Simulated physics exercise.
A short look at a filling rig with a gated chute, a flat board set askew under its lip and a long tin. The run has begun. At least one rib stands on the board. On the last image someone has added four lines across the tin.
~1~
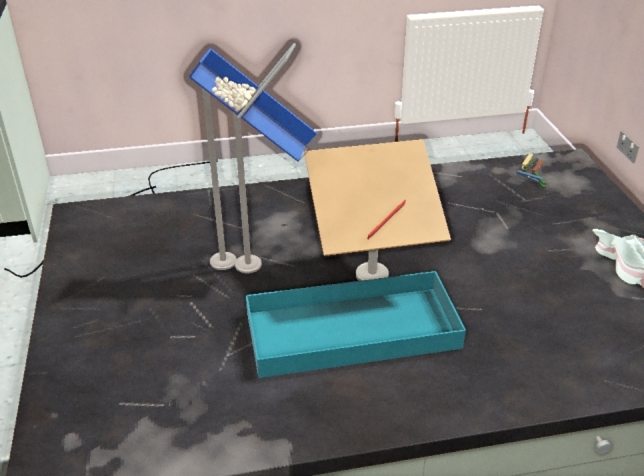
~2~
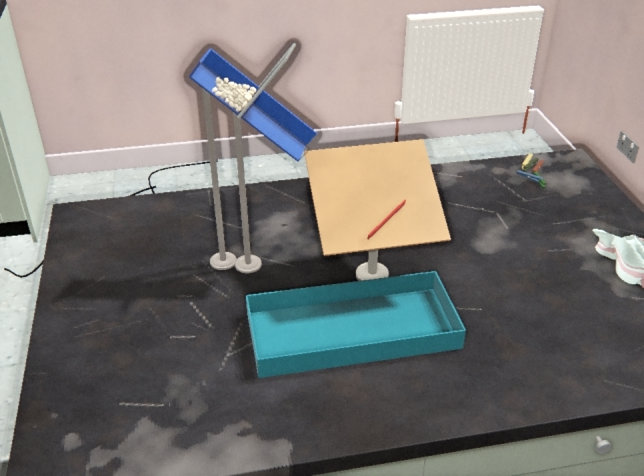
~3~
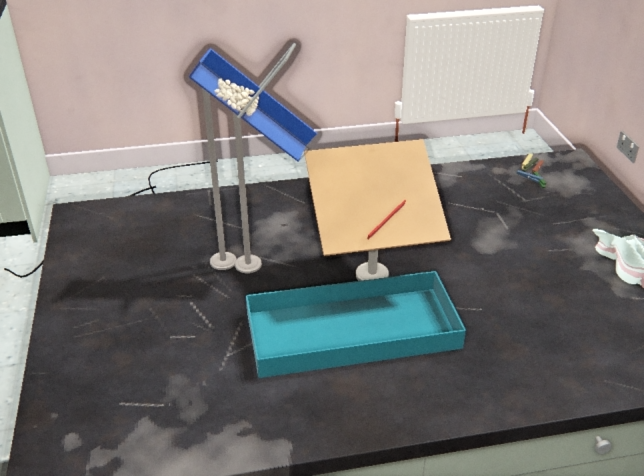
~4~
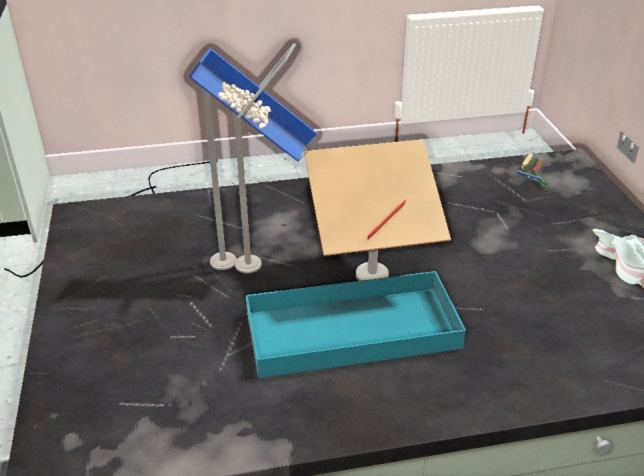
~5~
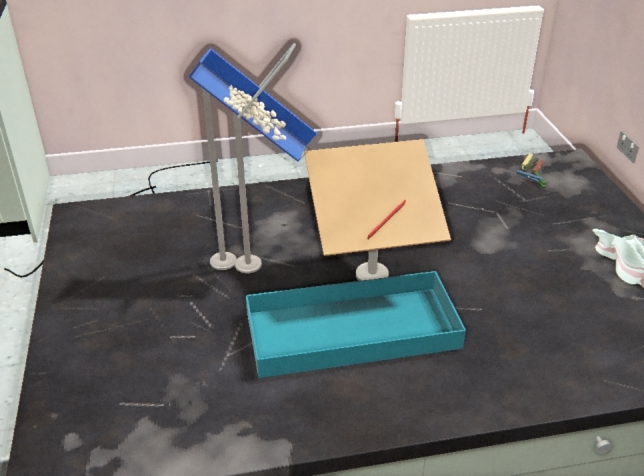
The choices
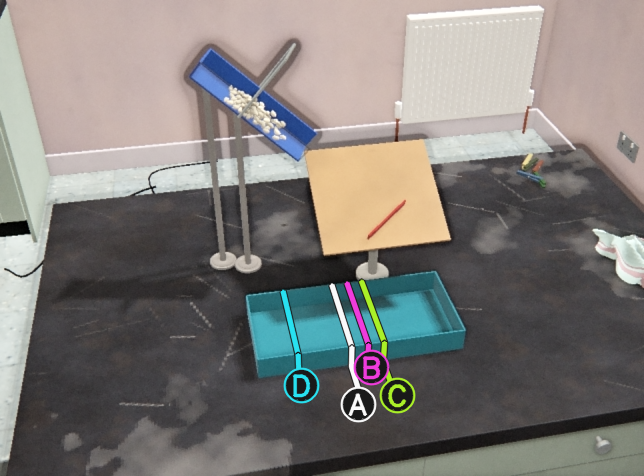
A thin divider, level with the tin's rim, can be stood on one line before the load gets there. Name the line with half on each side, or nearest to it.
B works best here.
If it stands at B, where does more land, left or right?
The right side.
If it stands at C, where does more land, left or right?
Left.
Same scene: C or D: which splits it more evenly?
The answer is C.
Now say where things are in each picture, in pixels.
The first frame shows load behind the gate at (235, 96), white beans; lip of the chute at (302, 154), sloping fairly steeply.
The second frame shows middle of the board at (376, 194), tilted fairly steeply; middle of its low edge at (388, 247); of its high edge at (365, 145).
The third frame shows front corners of the tin at (258, 359) and (465, 330), empty; front of the load at (252, 111).
The fourth frame shows middle of the load at (245, 102); its front at (266, 122), about a third of the way to the lip; rib from (406, 200) to (369, 235).
The fifth frame shows middle of the load at (254, 109); its front at (283, 137), about two thirds of the way to the lip.
On the marked copy, line A crosses the front rim at (351, 346); line B crosses the front rim at (368, 344); line C crosses the front rim at (384, 342); line D crosses the front rim at (298, 354).
Choosing A, of what is caught, none on the left of the divider, all on the right.
Choosing B, of what is caught, about a third on the left of the divider, about two thirds on the right.
Choosing C, of what is caught, most on the left of the divider, a small part on the right.
Choosing D, of what is caught, none on the left of the divider, all on the right.
